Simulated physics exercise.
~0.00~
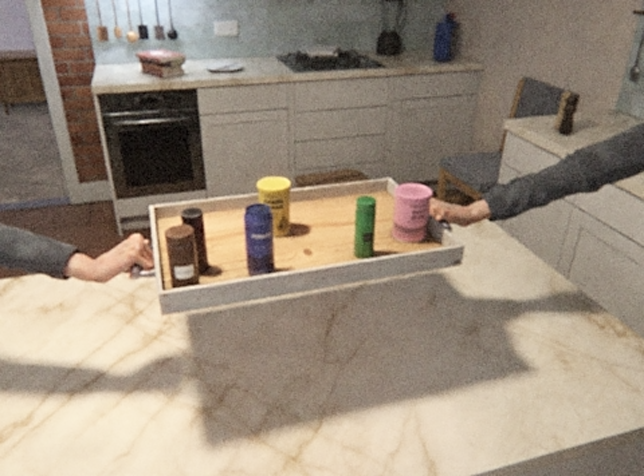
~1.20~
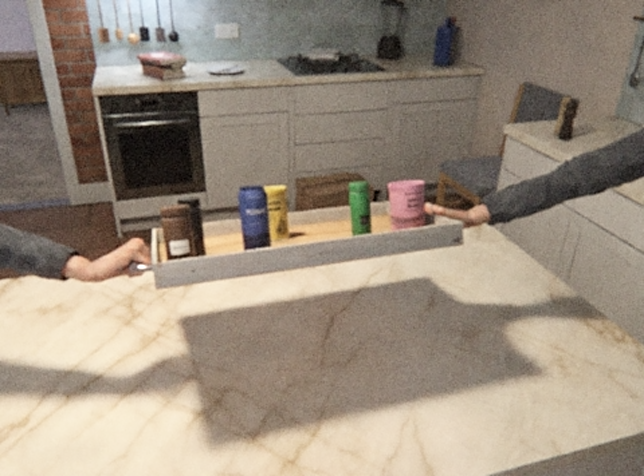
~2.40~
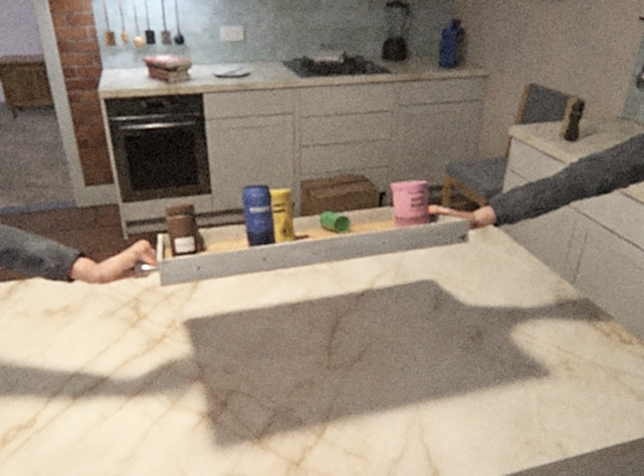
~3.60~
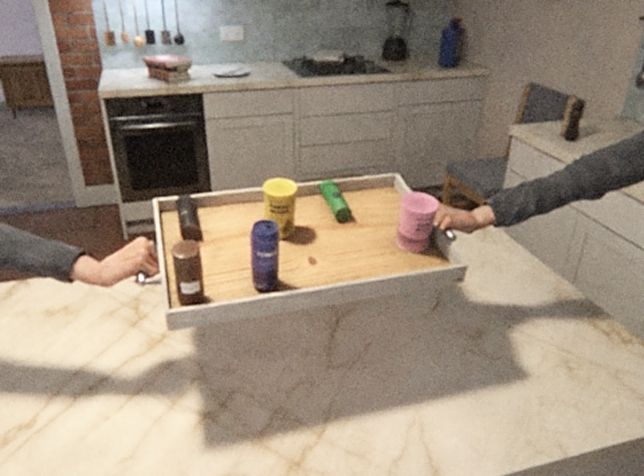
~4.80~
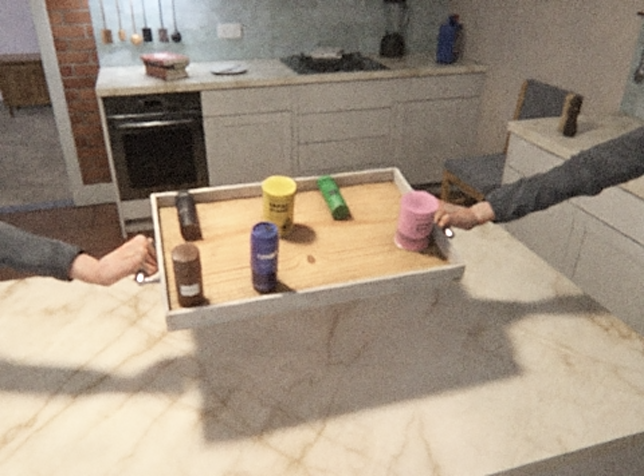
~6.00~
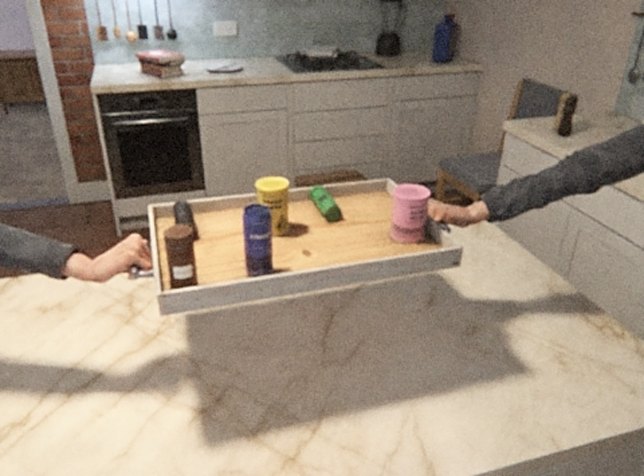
We see two hands tilt a wooden tray of six upright containers away over a marble counter, toppling the green and black ones, then tip it toward the viewer and level it, with those two lying down and the brown, blue, yellow and pink ones still standing.
